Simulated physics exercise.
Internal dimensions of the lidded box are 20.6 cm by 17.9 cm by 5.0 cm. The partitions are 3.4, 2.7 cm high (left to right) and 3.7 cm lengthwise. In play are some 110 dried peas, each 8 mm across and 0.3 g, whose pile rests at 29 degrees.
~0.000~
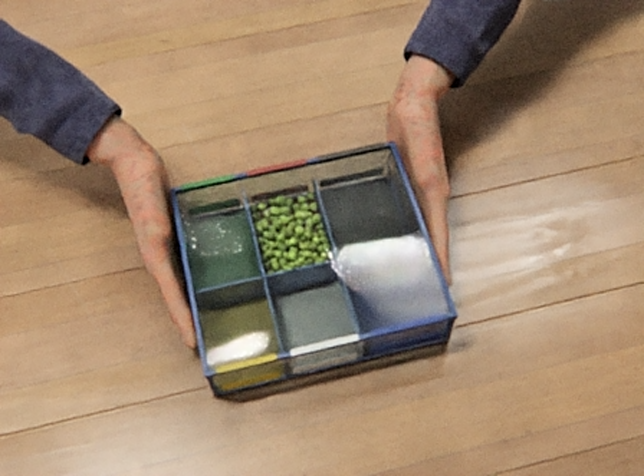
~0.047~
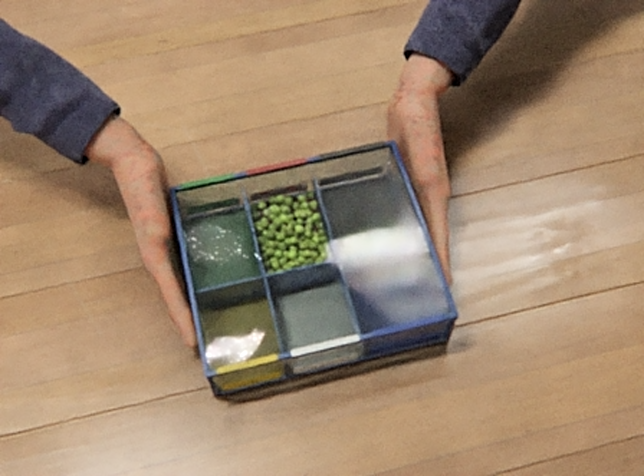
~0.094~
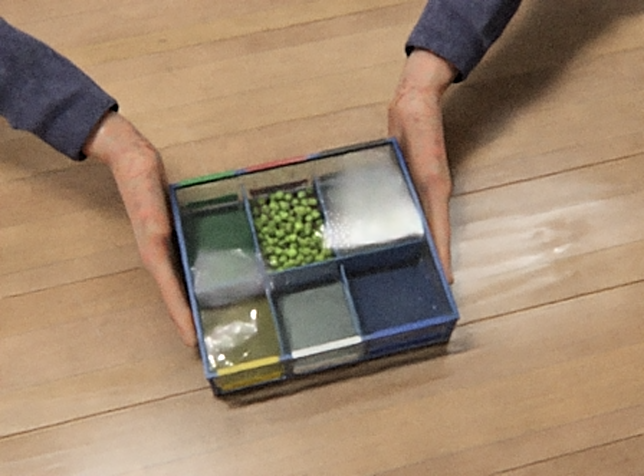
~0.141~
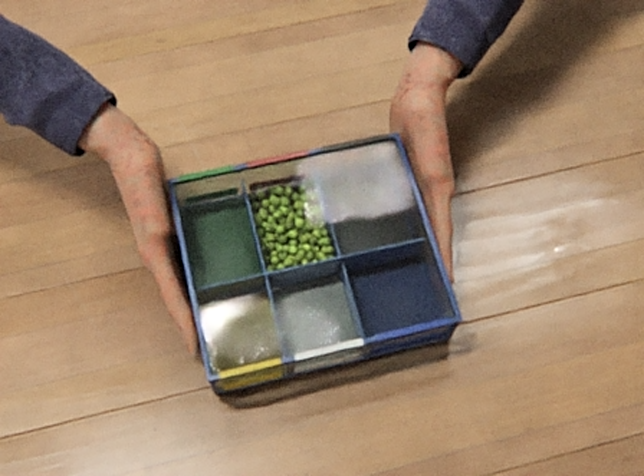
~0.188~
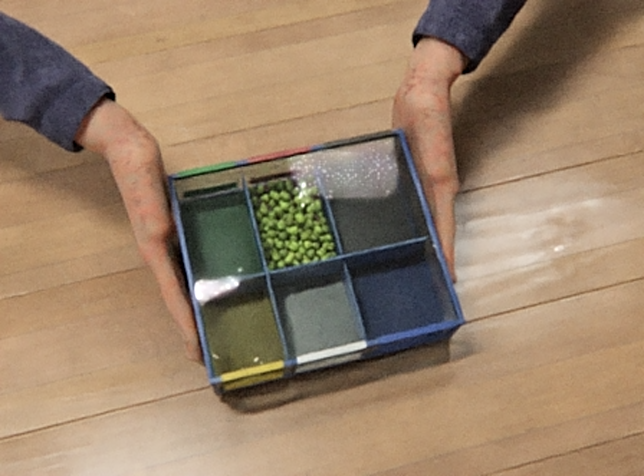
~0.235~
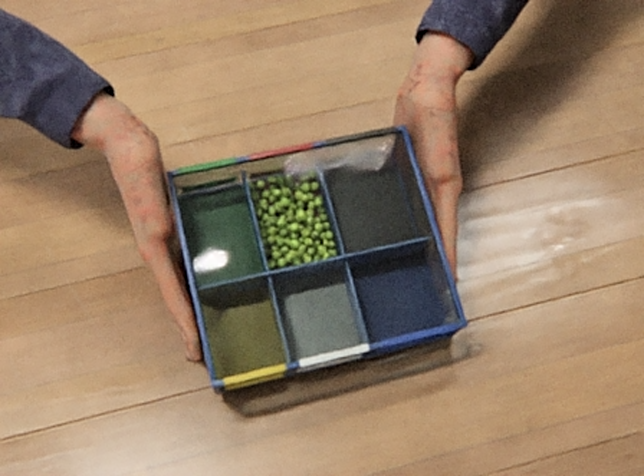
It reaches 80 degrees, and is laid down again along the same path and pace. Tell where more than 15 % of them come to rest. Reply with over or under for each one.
Red compartment: Over, blue compartment: Under, green compartment: Under, yellow compartment: Under, white compartment: Under, black compartment: Under.
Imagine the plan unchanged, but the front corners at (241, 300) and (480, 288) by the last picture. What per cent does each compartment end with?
So it works out as red at 75 percent, blue at 0 percent, green at 0 percent, yellow at 0 percent, white at 0 percent and black at 25 percent.
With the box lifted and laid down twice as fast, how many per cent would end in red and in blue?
Final share: Red 65 %, blue 15 %.
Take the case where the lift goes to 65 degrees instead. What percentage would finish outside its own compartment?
Near 0 in a hundred, I think.
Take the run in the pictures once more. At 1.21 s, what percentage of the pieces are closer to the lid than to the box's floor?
Around 0 in a hundred, give or take.
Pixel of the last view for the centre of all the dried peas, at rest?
Close to pixel (306, 263).
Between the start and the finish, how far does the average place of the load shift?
The balance point ends up some 3.0 centimetres from where it began.
After 1.21 s, tilt 80 degrees; red 100 %.
After 1.85 s, tilt 36 degrees; red 90 %, blue 5 %, white 5 %.
After 2.54 s, tilt 0 degrees; red 90 %, blue 5 %, white 5 %.
In the end, at 3.1 s, red 90 %, blue 5 %, green 0 %, yellow 0 %, white 5 %, black 0 %.
